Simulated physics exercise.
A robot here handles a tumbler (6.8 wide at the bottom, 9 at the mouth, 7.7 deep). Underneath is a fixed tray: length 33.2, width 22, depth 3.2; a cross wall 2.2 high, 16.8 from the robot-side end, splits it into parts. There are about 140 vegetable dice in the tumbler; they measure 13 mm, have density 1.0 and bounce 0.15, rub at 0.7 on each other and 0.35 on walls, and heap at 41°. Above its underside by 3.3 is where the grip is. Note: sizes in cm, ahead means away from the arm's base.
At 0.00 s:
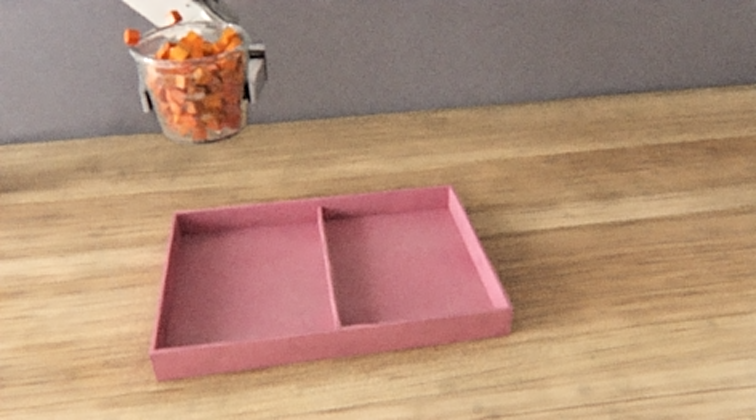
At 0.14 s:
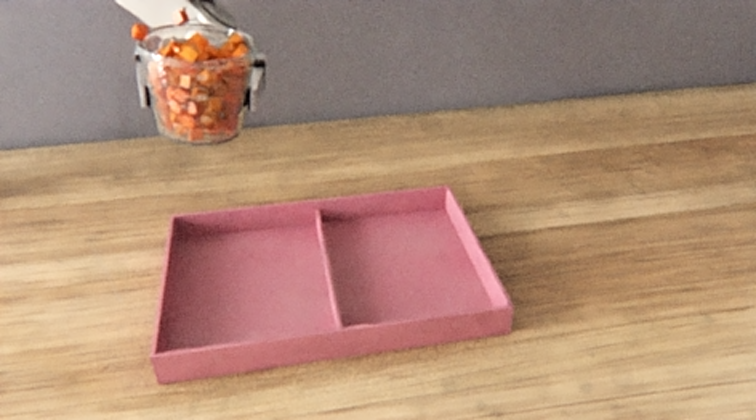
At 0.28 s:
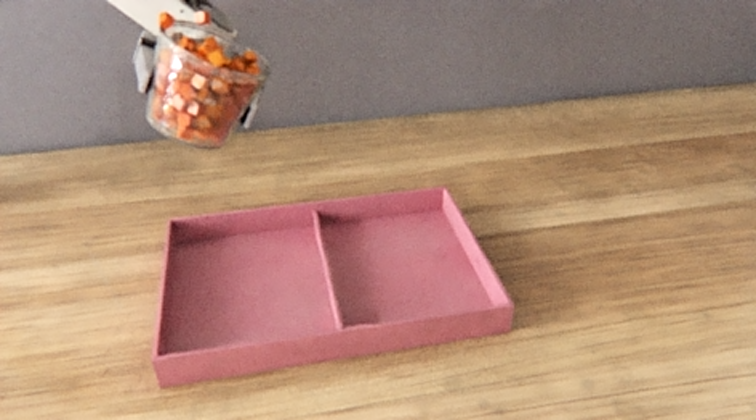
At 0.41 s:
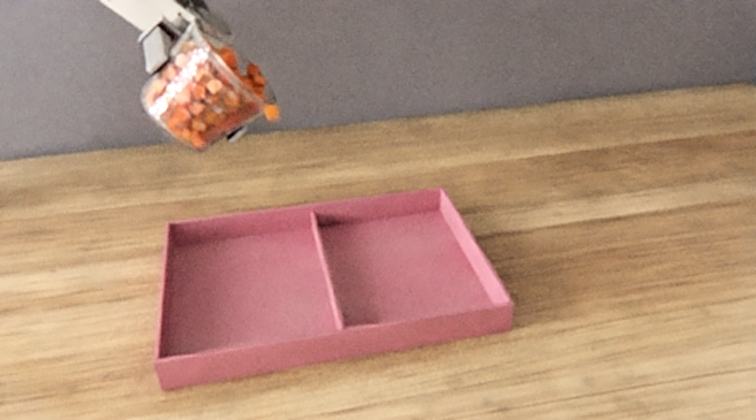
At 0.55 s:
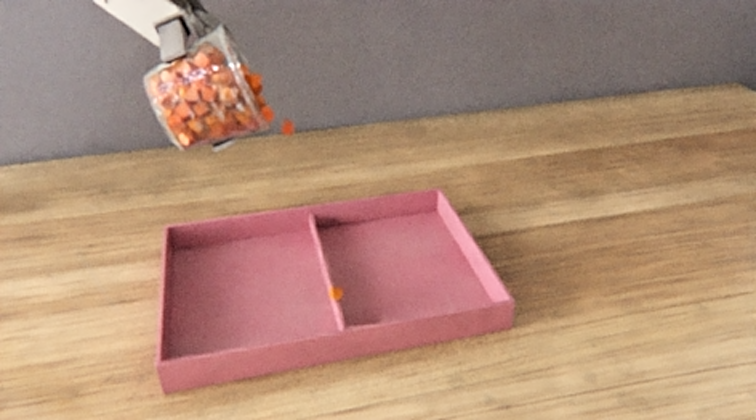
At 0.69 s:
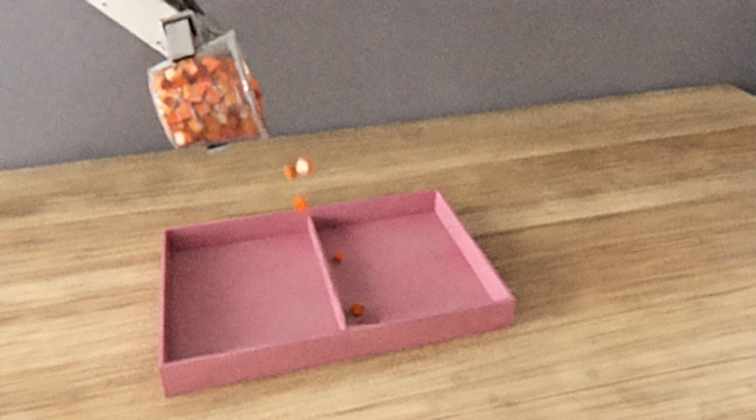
Robot gripper tilting a clear tumbler of orange vegetable dice over a pink divided tray, a few pieces dropping into the right-hand part.
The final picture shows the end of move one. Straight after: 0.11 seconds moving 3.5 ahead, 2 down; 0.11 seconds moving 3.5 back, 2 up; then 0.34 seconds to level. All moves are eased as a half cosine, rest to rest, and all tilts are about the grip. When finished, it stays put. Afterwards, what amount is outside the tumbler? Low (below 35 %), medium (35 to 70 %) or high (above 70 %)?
Medium.
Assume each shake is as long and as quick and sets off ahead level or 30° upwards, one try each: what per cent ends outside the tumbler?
Roughly 75 per cent, then 85 per cent.
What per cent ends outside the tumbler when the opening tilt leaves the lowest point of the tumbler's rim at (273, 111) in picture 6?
About 15 %.
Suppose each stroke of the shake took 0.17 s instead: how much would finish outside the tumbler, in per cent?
That gives about 25 percent.
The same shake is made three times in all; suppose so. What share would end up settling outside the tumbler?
About 70 %.
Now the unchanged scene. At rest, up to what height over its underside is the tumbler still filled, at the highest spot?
Height at rest: Approx. 6.5 cm.
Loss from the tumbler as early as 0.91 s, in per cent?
30 %.
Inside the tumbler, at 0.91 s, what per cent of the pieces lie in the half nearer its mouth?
Roughly 70 per cent.
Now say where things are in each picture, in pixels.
The tumbler middle at (199, 86), level; upper third of the load around (195, 59), from x 130 to 235, top at y 20; 143 in the tumbler, in the first picture.
The tumbler middle at (200, 88), tilted 8° forward; upper third of the load around (198, 61), from x 140 to 240, top at y 15, in the second picture.
The tumbler middle at (202, 90), tilted 27° forward; upper third of the load around (197, 65), from x 160 to 250, top at y 20, in the third picture.
The tumbler middle at (204, 93), tilted 52° forward; upper third of the load around (201, 72), from x 155 to 275, top at y 45; 142 in the tumbler, 1 in flight or on a rim, in the fourth picture.
The tumbler middle at (206, 96), tilted 71° forward; upper third of the load around (204, 76), from x 160 to 335, top at y 50; 141 in the tumbler, 1 in the far-side part, 1 in flight or on a rim, in the fifth picture.
The tumbler middle at (207, 98), tilted 79° forward; upper third of the load around (203, 78), from x 160 to 360, top at y 60; 138 in the tumbler, 2 in the far-side part, 3 in flight or on a rim, in the sixth picture.
After 0.91 s, tilted 79° forward, highest piece 25 above the table; 97 in the tumbler, 4 in the far-side part, 2 in the robot-side part, 40 in flight or on a rim.
After 1.14 s, tilted 19° forward, highest piece 27 above the table; 80 in the tumbler, 41 in the far-side part, 20 in the robot-side part, 2 in flight or on a rim.
After 1.45 s, level, highest piece 27 above the table; 80 in the tumbler, 44 in the far-side part, 19 in the robot-side part.
After 2.50 s, level, highest piece 27 above the table; 80 in the tumbler, 44 in the far-side part, 19 in the robot-side part.
In the end, 80 in the tumbler, 44 in the far-side part, 19 in the robot-side part. That is 44 % outside the tumbler.
